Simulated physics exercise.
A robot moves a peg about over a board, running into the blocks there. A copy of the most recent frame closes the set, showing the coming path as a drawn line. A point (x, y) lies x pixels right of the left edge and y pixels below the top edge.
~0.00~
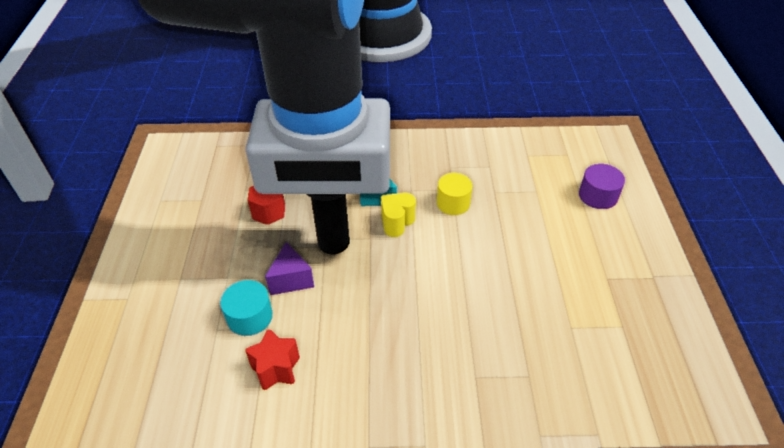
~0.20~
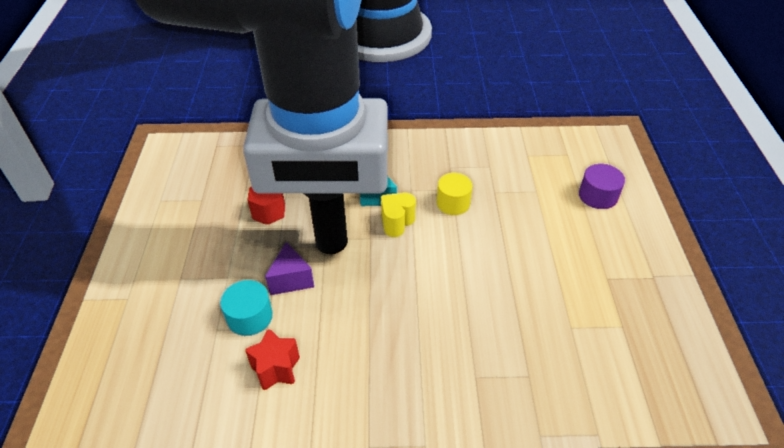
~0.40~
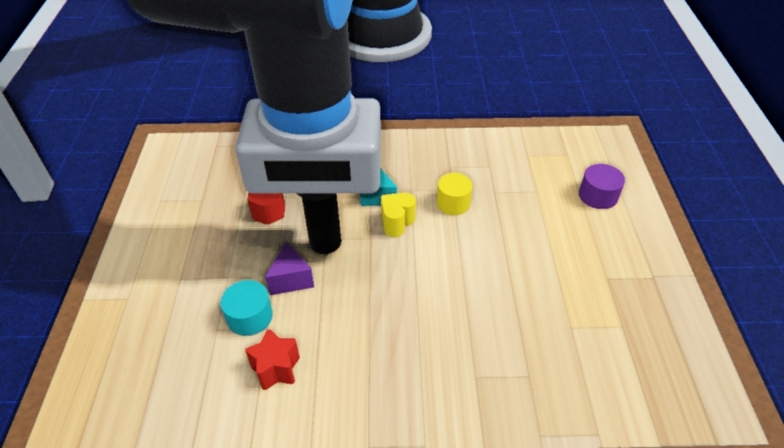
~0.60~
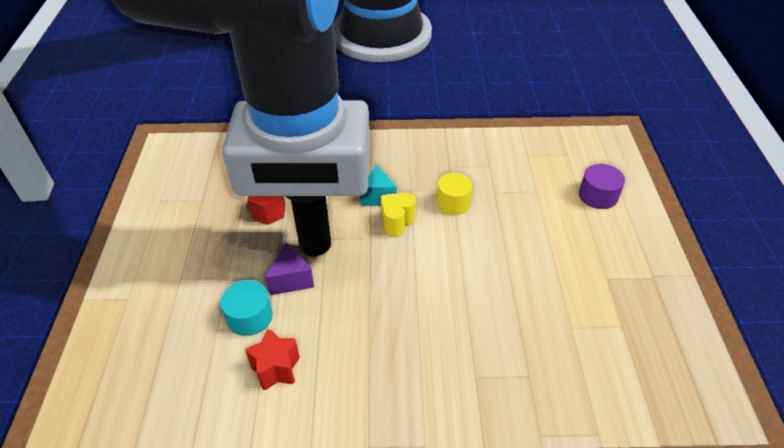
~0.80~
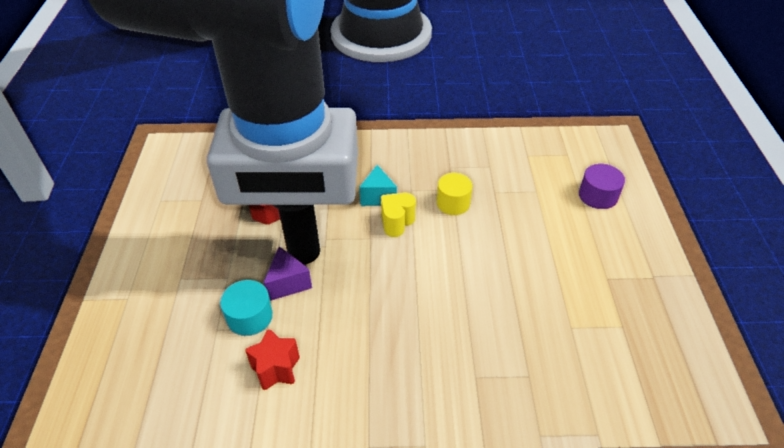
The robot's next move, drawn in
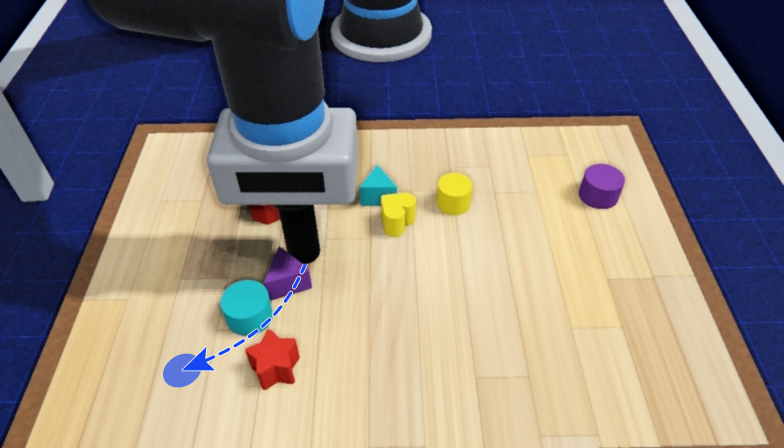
Robot arm with a black peg sliding left over a wooden board of coloured blocks, slightly nudging the purple triangular block.
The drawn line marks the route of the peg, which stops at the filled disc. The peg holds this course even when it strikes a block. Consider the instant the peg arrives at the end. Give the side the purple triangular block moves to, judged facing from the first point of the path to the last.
It shifts to the left.
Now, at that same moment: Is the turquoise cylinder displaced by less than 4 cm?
No.
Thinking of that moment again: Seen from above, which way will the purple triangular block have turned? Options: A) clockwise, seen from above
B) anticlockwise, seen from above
It's B.
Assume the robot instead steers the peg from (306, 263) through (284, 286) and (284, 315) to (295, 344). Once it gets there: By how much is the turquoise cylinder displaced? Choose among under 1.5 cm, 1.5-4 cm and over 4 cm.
The turquoise cylinder moves 1.5-4 cm.
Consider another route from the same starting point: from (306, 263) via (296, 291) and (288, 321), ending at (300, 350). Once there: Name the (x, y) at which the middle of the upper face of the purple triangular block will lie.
Its top middle will sit at (255, 336).
Path on the board, from (306, 263) via (283, 305) and (240, 343), ending at (182, 370).
The first path, step by step. One third of the way, peg at (280, 295); turquoise cylinder at (226, 316); purple triangular block at (266, 313), turned 30° anticlockwise.
Two thirds of the way, peg at (235, 334); turquoise cylinder at (186, 338); red star-shaped block at (274, 360); purple triangular block at (232, 357), turned 40° anticlockwise.
At the end, peg at (177, 361); turquoise cylinder at (128, 353); red six-sided block in place; red star-shaped block at (274, 360); purple triangular block at (222, 364), turned 70° anticlockwise.
